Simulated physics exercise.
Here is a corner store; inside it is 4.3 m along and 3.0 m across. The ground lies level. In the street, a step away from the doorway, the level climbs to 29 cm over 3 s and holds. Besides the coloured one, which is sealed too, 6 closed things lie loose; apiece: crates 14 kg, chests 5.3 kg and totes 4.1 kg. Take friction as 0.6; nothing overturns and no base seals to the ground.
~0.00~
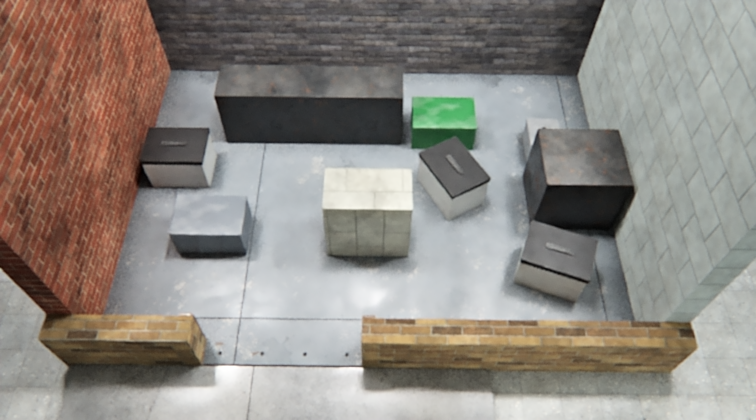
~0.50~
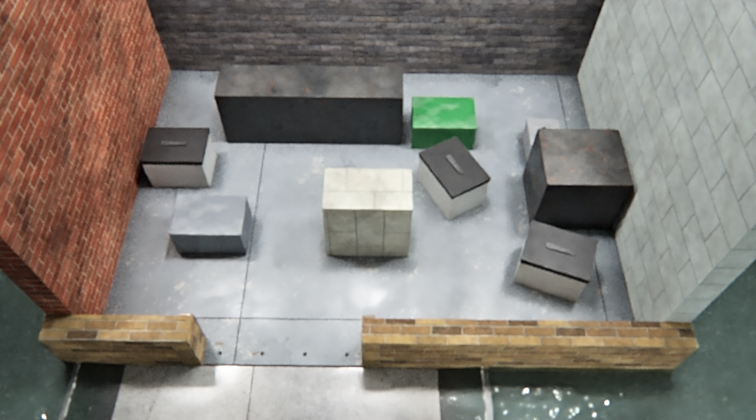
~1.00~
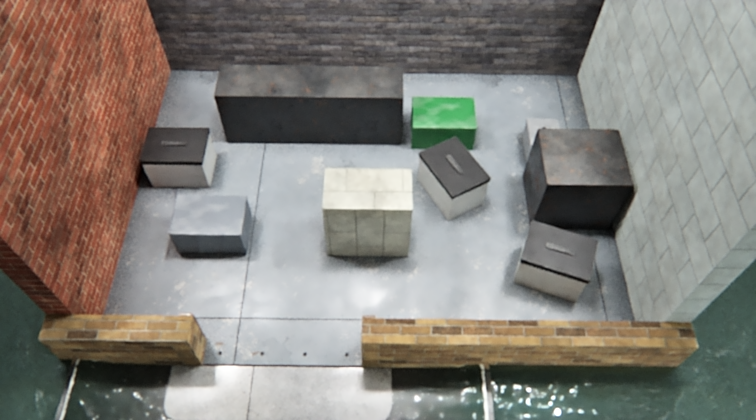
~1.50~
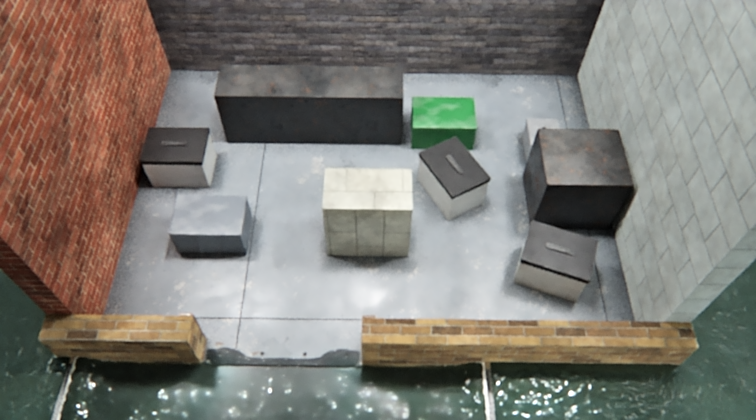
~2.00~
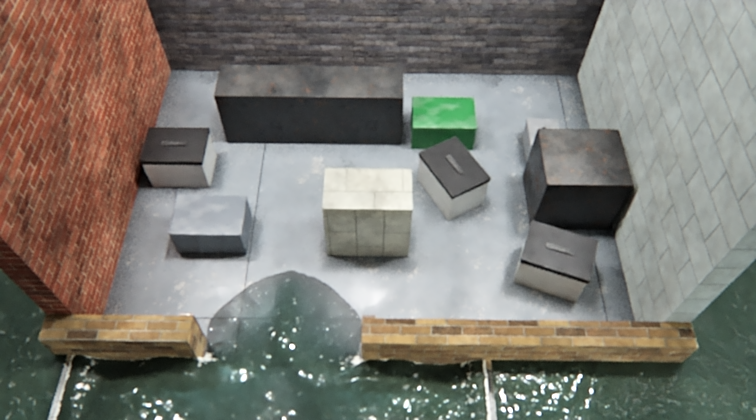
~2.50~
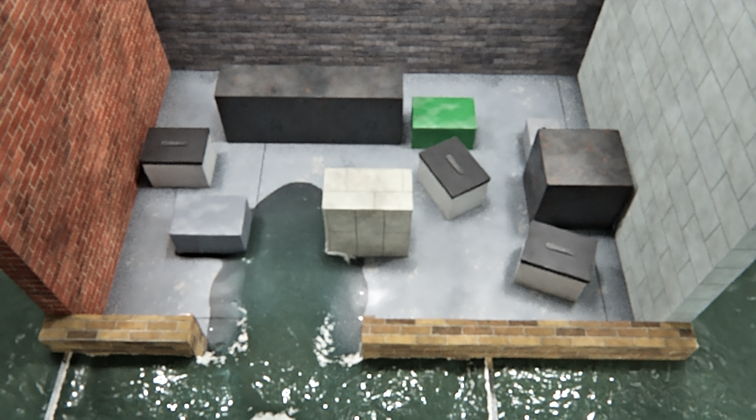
At first, a green crate and several boxes and blocks sit on the dry grey floor of a walled room, with a gap in the low front wall. Dark water spreads over the pavement outside, then enters through the gap and reaches the pale block, while the crate and boxes stay still.
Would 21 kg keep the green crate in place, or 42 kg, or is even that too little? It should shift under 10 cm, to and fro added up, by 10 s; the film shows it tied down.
Verdict: Only the higher weight holds it.
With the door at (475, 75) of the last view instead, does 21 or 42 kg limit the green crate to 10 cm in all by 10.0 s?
In that case neither weight holds it.
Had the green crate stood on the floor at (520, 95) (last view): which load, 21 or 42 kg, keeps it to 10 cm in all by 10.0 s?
Neither is enough.
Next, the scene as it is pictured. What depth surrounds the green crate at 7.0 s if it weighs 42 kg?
Roughly 5 cm.
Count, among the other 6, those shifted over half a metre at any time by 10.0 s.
I count 5.
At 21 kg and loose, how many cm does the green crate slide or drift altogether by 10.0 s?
Some 20 cm in all.
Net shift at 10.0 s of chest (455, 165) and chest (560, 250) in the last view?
In that order: 80 cm, 30 cm.
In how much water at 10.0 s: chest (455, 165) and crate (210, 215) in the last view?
About 15 and 18 cm.
After 3.5 s the green crate would be 0 cm from its start with 21 kg and 0 cm from its start with 42 kg; 0 cm of water round it then.
After 4.5 s the green crate would be 0 cm from its start with 21 kg and 0 cm from its start with 42 kg; 3 cm of water round it then.
After 7.0 s the green crate would be 0 cm from its start with 21 kg and 0 cm from its start with 42 kg; 5 cm of water round it then.
After 10.0 s the green crate would be 10 cm from its start with 21 kg and 4 cm from its start with 42 kg; 17 cm of water round it then.
